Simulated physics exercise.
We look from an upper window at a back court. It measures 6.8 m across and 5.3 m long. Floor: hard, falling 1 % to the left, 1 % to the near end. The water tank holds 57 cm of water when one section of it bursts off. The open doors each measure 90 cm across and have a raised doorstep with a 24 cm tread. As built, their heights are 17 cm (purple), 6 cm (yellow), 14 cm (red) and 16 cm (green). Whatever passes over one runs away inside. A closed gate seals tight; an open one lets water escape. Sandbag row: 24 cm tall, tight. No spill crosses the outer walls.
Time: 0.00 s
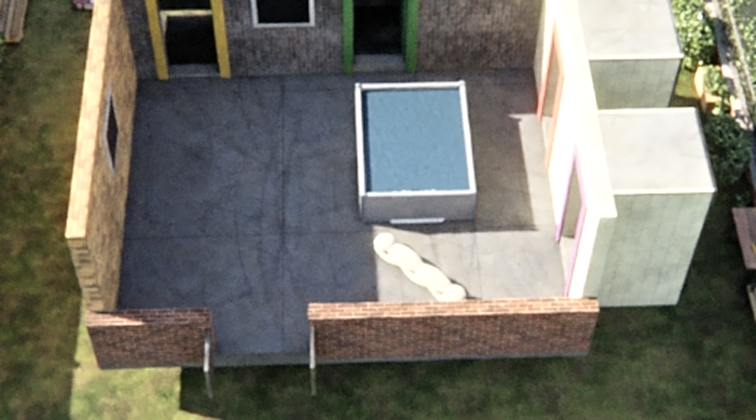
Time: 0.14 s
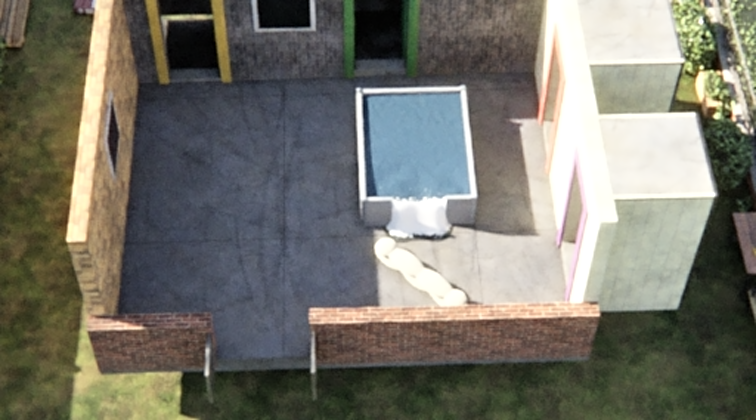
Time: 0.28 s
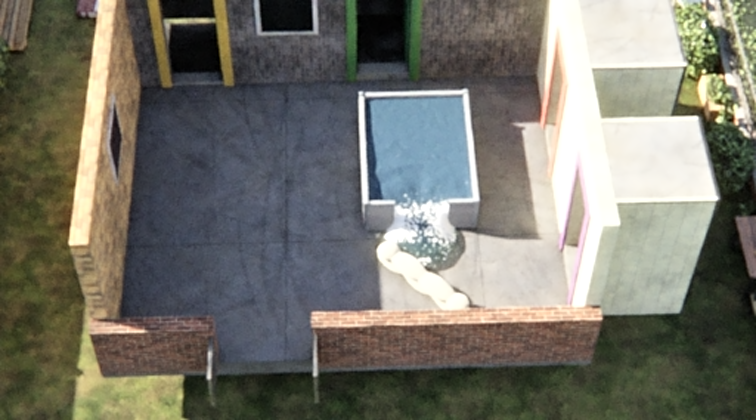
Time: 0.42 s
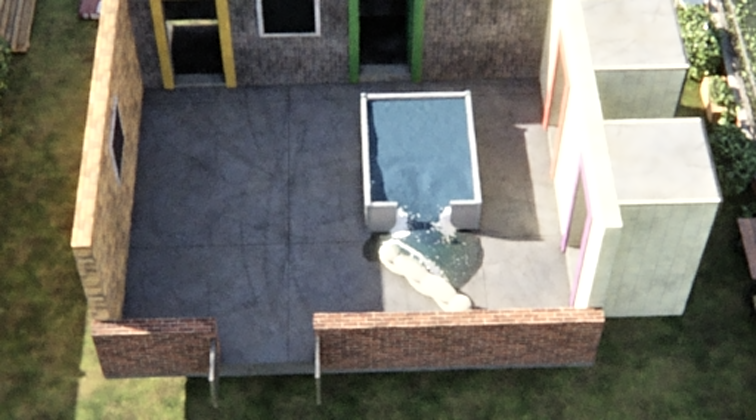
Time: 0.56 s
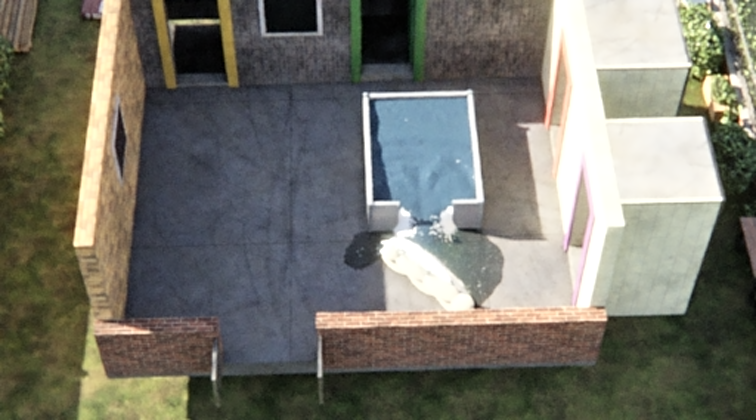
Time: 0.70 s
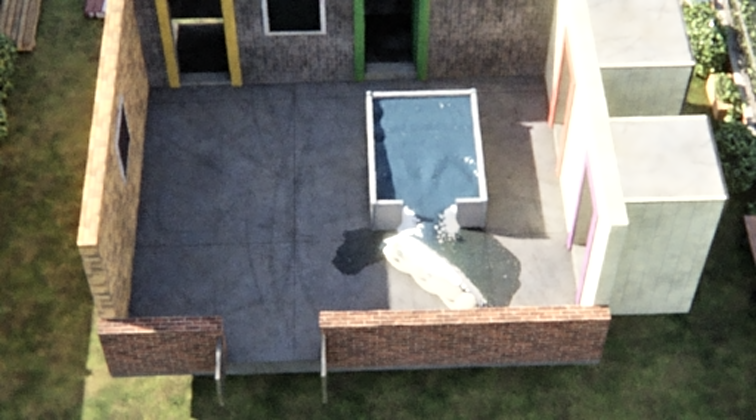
Water burst through the front wall of a raised tank in a brick-walled court, poured over a pale, lumpy row on the paving, and spread out in a dark puddle to both sides.
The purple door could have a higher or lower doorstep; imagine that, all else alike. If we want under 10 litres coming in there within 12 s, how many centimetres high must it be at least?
About 22 centimetres.
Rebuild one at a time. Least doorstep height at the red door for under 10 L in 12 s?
At red, about 8.0 cm.
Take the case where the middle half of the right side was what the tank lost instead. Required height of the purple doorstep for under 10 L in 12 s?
Then something near 7.5 cm.
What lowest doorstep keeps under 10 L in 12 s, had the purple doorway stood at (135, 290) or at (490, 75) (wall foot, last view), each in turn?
First place around 8.5 cm, second around 14.5 cm.
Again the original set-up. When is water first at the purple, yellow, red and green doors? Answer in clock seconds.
Purple: 1.6 s; yellow: 8.5 s; red: 3.0 s; green: 5.0 s.
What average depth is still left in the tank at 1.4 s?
About 42 centimetres.
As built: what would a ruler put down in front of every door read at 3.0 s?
Lab note, depth in cm: Purple 23; yellow 0; red 2; green 0.
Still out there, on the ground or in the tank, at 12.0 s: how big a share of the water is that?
About 94 %.
After 1.4 s water covers 20 % of the floor, deepest (40 cm) near (413, 253); it has not reached the purple door.
After 3.0 s water covers 35 % of the floor, deepest (32 cm) near (575, 326); 23 cm at the purple door, 20 litres in over its 17 cm doorstep.
After 12.0 s water covers 85 % of the floor, deepest (12 cm) near (503, 339); 7 cm at the purple door, 46 litres in over its 17 cm doorstep.
At the purple door as built, the water arrived by 1.7 s and peaked near 23 cm at 2.6 s.
Run again over the same 12 s with other heights there, 31 litres in over 18.5 cm, 5 litres over 24.5 cm. The limit of 10 litres is kept from about 22 cm up.
